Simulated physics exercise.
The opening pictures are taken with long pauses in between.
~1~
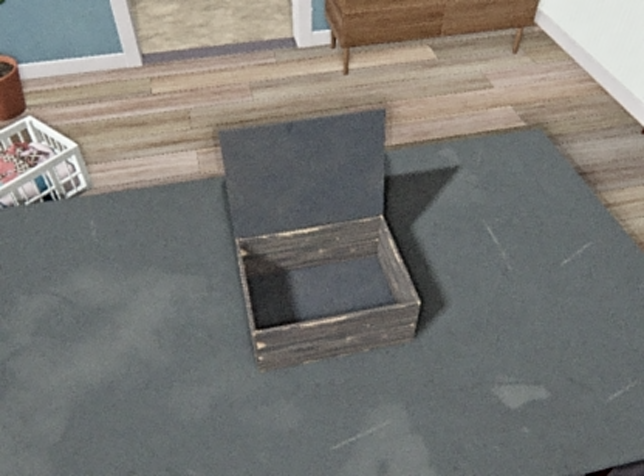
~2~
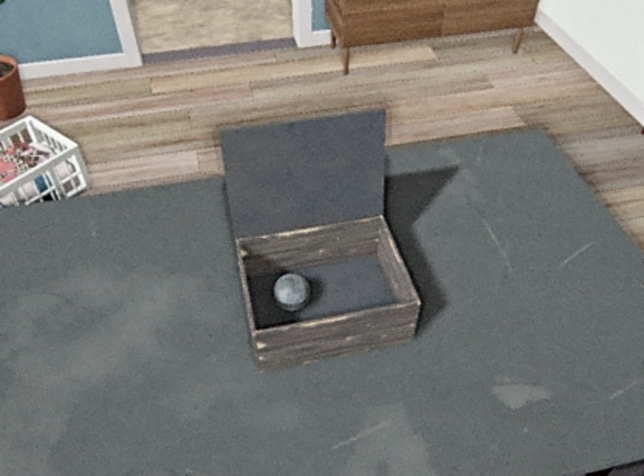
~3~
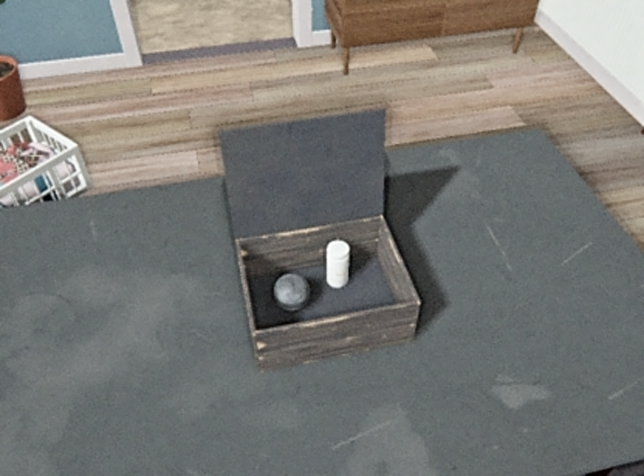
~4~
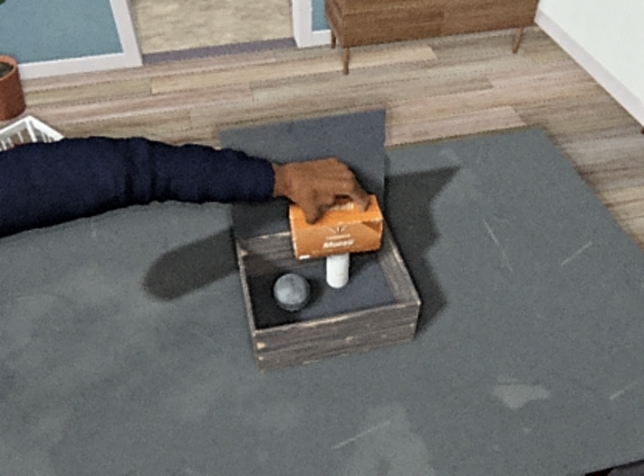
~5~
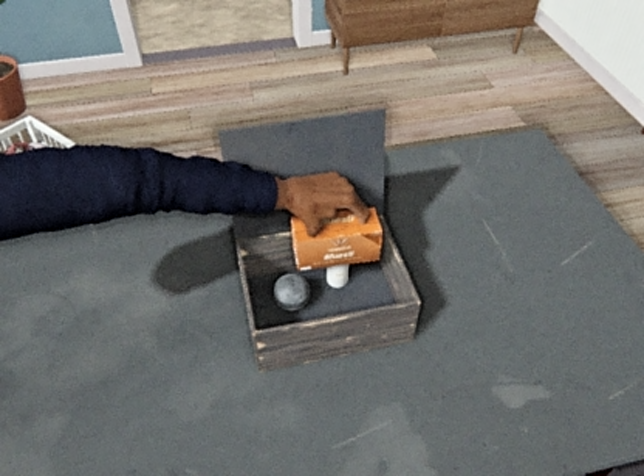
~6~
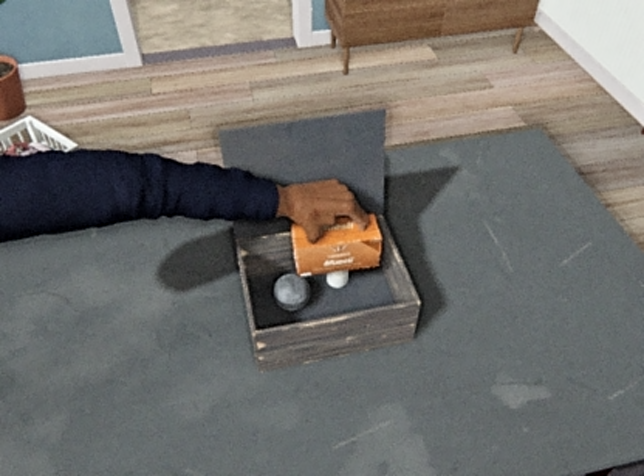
An open wooden box with its dark lid raised sits on a scuffed grey surface, seen from above at a steady angle, with wood flooring, a brown cabinet and a white basket beyond. The box is empty at first, then a grey ball appears inside at left and a white cylinder to its right. A dark-sleeved arm reaches in from the left, lowering an orange carton over the cylinder into the box, still gripping it.
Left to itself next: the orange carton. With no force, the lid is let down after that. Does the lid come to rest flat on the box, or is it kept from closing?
Looks to me like the lid isn't kept from shutting.
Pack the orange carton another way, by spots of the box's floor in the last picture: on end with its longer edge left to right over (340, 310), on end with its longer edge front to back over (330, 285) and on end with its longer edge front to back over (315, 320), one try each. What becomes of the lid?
The first attempt ends with the lid standing open, the second with it lying shut, and the third with it lying shut.
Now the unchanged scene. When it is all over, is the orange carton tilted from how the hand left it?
Once everything settles, the orange carton ends up at a slant.
Then, 0.50 s past the last view, orange carton upside down near (326, 310); grey ball displaced a little.
Then, 1.40 s past the last view, lid 73° above the rim; orange carton on its side near (320, 304); grey ball displaced about its own width.
Then, 1.90 s past the last view, lid 26° above the rim; orange carton on its side near (320, 304); grey ball displaced about its own width.
Finally, lid shut; down or leaning hard in the box, orange carton; moved from the start, grey ball; white shaker still in place. Final places as the last picture's camera would see them, orange carton near (320, 304).
